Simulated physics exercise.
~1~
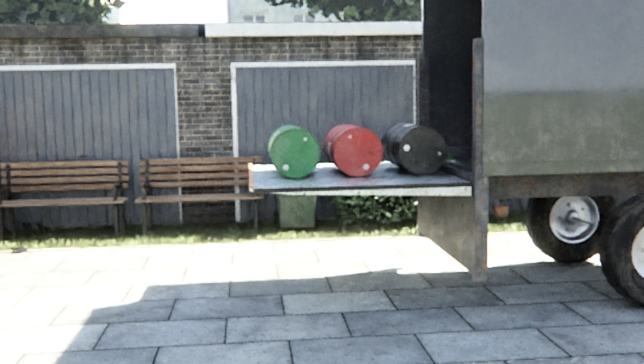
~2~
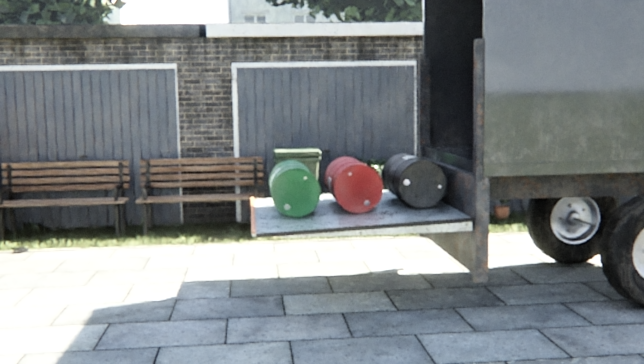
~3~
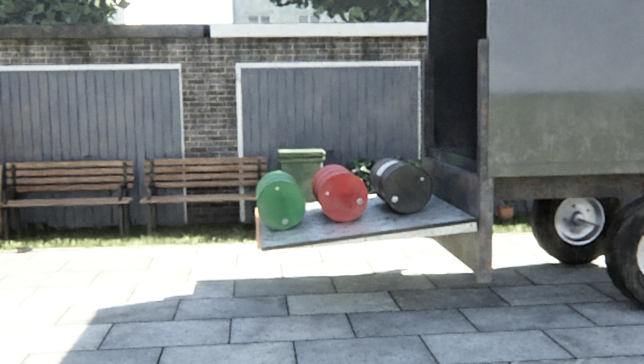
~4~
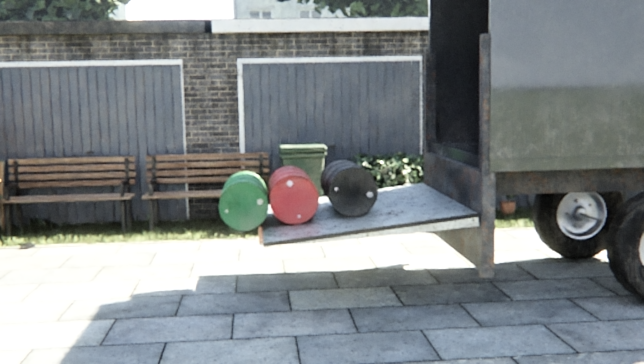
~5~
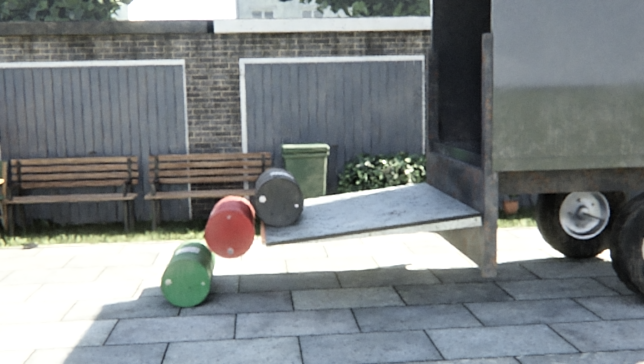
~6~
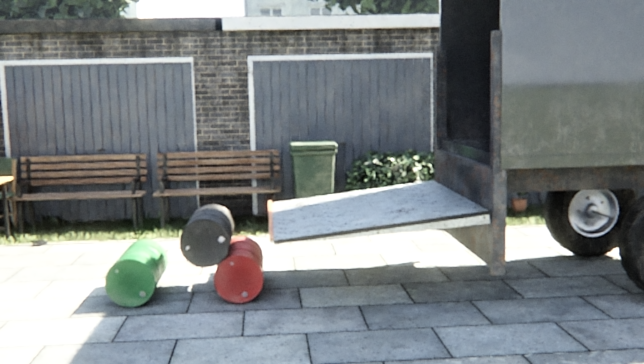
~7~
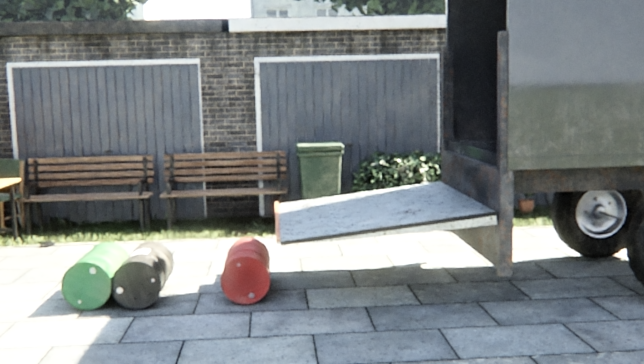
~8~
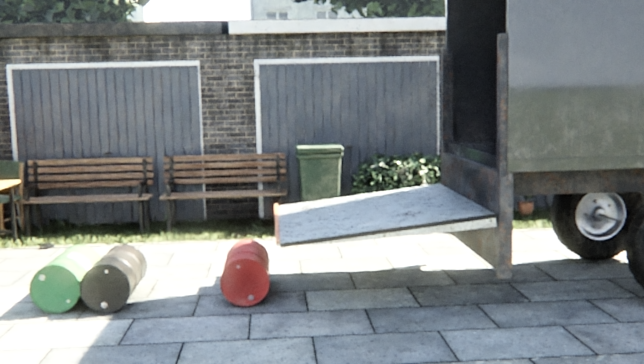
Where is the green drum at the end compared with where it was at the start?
At the start the green drum lies on the raised platform at the back of the lorry. By the end it is on the paving, well to the left of the platform and beside the black drum.
